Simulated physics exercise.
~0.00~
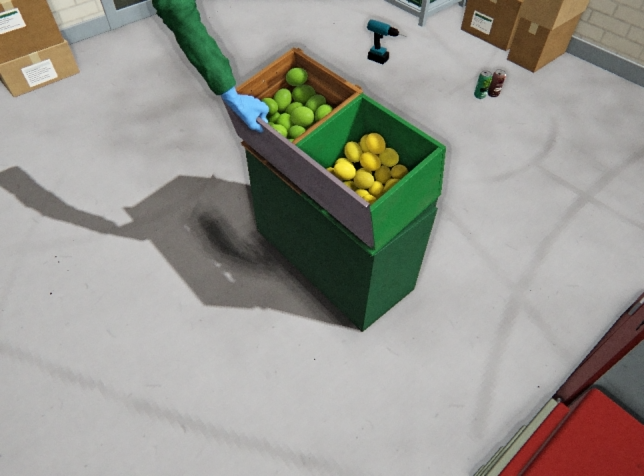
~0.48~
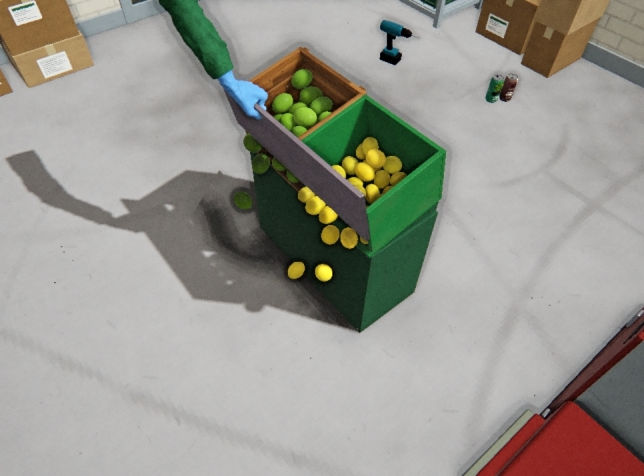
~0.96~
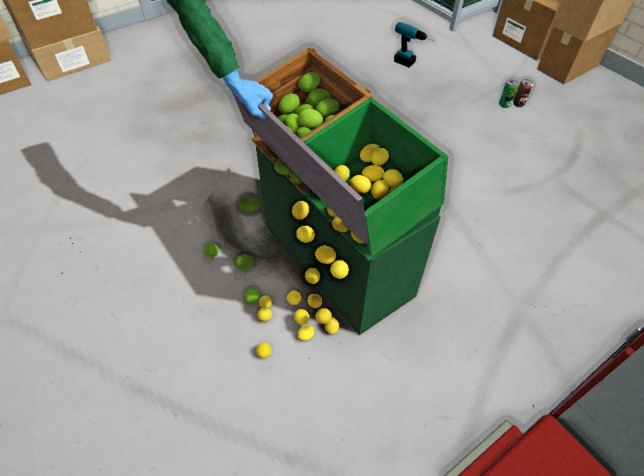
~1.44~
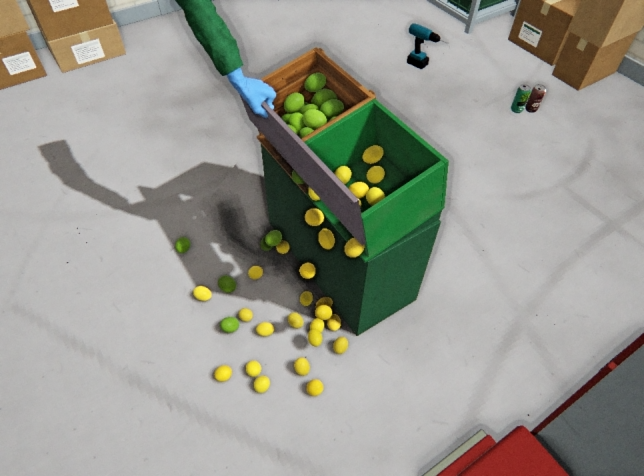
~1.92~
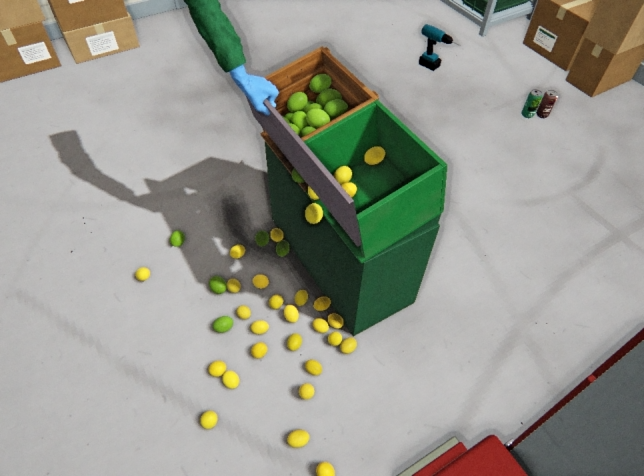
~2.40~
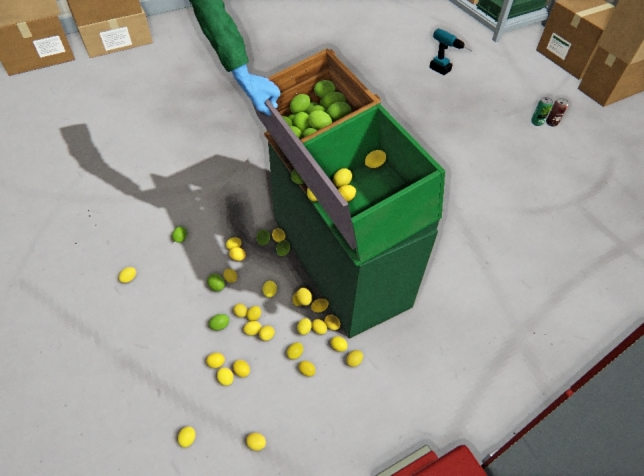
Gloved hand raising a gate on two chutes, spilling most lemons and a few limes onto the floor, where they settle.
